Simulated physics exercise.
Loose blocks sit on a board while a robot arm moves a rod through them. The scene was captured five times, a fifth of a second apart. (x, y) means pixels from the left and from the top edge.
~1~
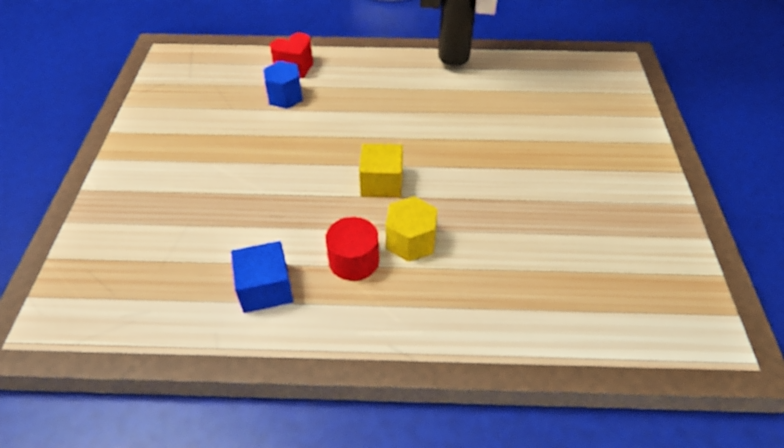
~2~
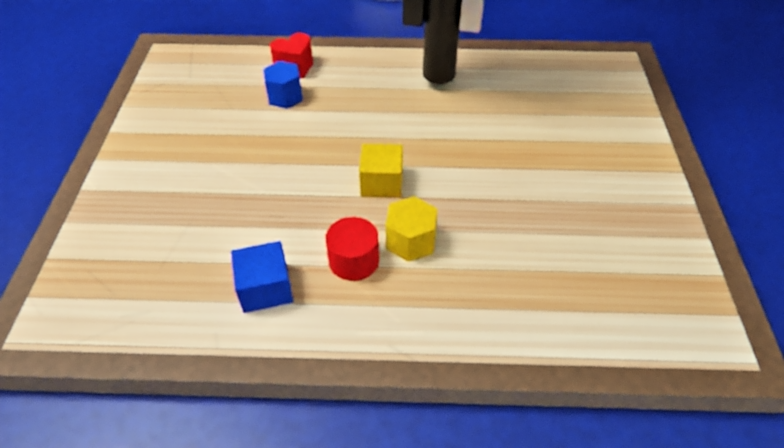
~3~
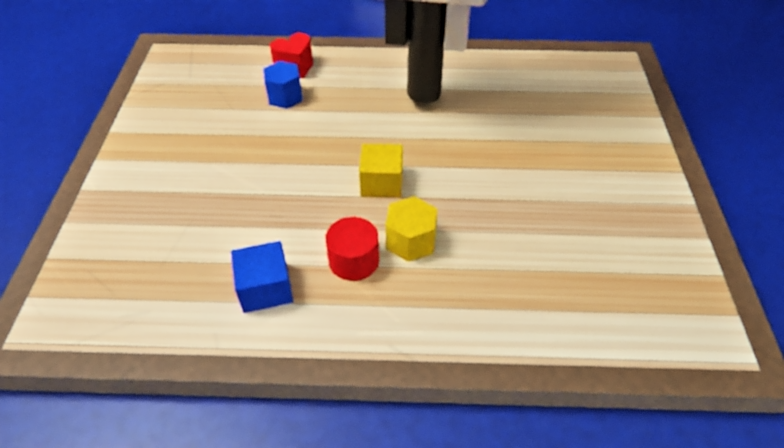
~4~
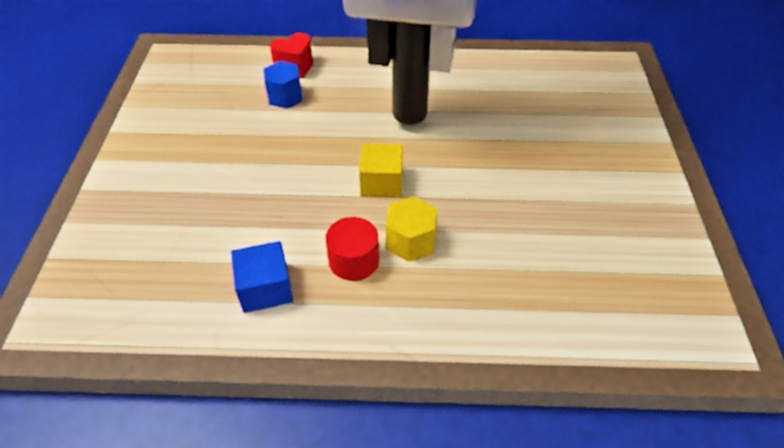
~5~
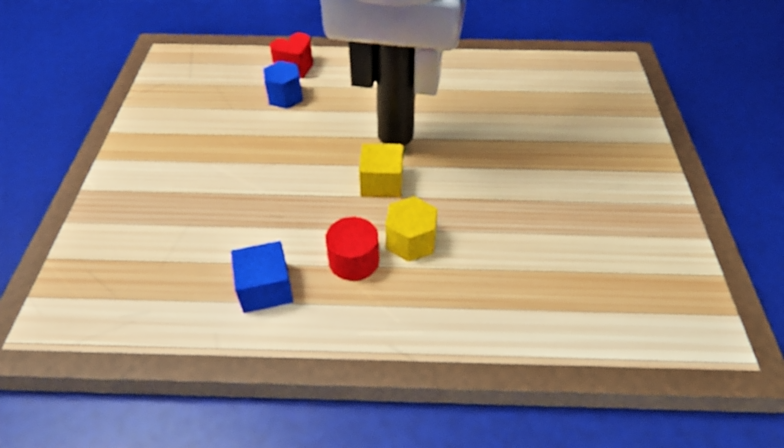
On a striped wooden board, a robot arm moves a black rod down and slightly left toward a yellow square block, pushing nothing.
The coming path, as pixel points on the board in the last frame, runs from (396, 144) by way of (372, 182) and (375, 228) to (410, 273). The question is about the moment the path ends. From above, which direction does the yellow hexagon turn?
Verdict: Counterclockwise.
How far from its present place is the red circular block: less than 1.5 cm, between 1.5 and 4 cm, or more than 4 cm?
I'd go with over 4 cm for this block.
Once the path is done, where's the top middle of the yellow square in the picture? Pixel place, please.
Near (365, 263).
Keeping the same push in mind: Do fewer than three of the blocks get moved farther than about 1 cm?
No
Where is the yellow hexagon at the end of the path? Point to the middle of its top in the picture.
I think it will end close to (462, 248).
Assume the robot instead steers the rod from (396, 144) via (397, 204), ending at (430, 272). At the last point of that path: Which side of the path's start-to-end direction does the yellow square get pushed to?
Its shift is rightward.
The first path, step by step. One third of the way, rod (372, 174); yellow square (370, 188), turned 15° anticlockwise.
Two thirds of the way, rod (375, 220); red circular block (337, 276); yellow square (358, 237), turned 25° clockwise; yellow hexagon (415, 224), turned 25° anticlockwise.
At the end, rod (410, 265); red circular block (325, 296); yellow square (365, 263), turned 50° clockwise; yellow hexagon (462, 248), turned 85° anticlockwise.
